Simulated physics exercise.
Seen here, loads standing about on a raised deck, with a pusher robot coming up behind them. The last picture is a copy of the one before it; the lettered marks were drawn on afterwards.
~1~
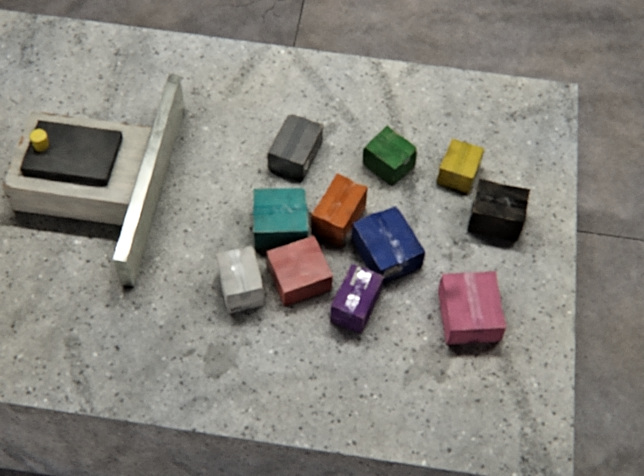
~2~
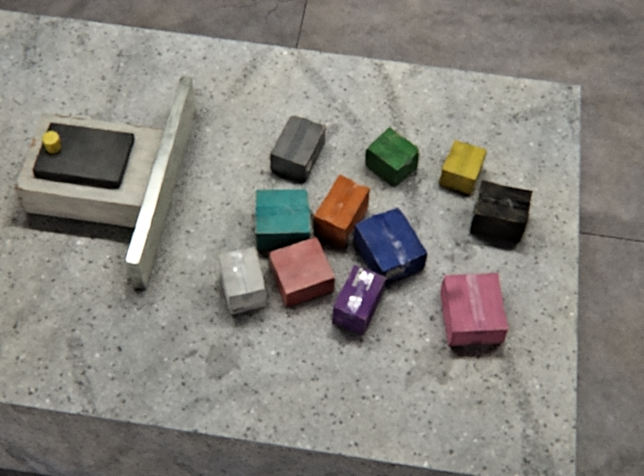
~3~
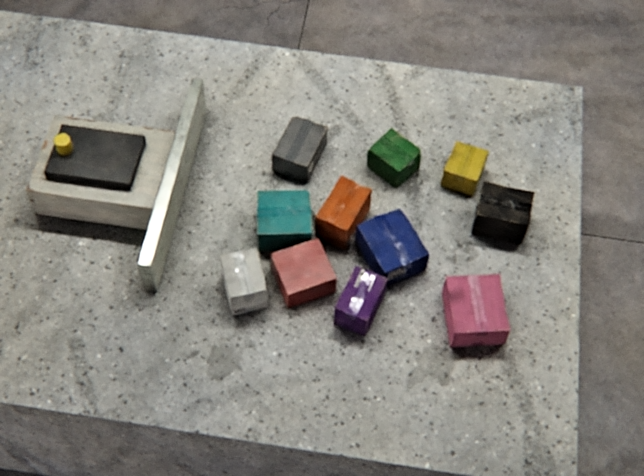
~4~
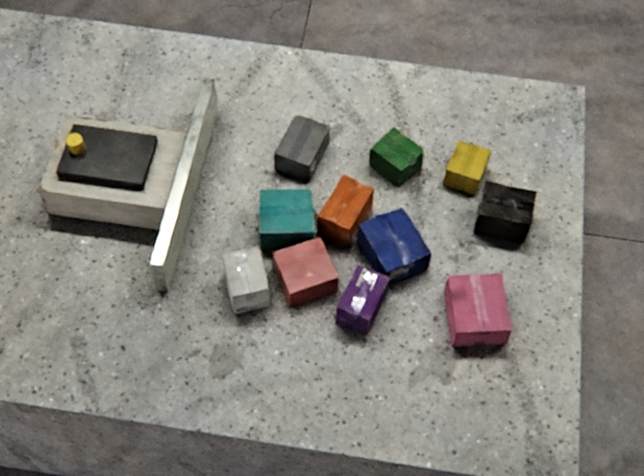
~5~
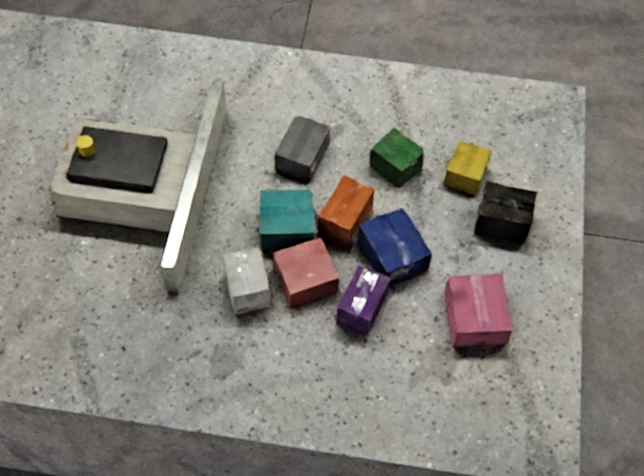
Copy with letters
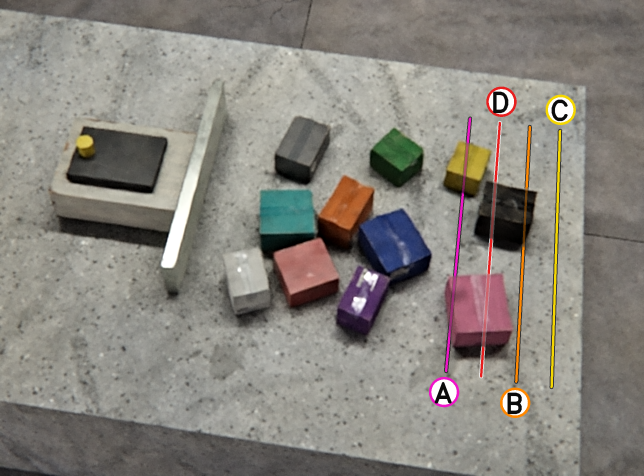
A pusher robot with a wide upright plate slid slowly to the right across a gray speckled deck, closing in on a cluster of colorful boxes that stayed where they were, still untouched.
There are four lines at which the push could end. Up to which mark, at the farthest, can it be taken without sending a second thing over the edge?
As far as mark A.
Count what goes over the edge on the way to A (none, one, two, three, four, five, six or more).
In all, none.
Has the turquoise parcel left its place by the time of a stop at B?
Yes.
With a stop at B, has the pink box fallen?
Yes.
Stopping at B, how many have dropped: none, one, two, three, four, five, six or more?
Six or more.
On the marked copy, A at (459, 235); B at (524, 244); C at (556, 249); D at (491, 239).
Following A. Soon after the start, robot (218, 172); purple parcel (380, 308); white box (297, 291).
Later, robot (313, 185); pink box (515, 325); blue parcel (499, 263).
In the end, robot (388, 196); pink box (579, 344); black parcel (578, 224); none fallen.
As for the rest, B drops eight; C drops nine; D drops four.
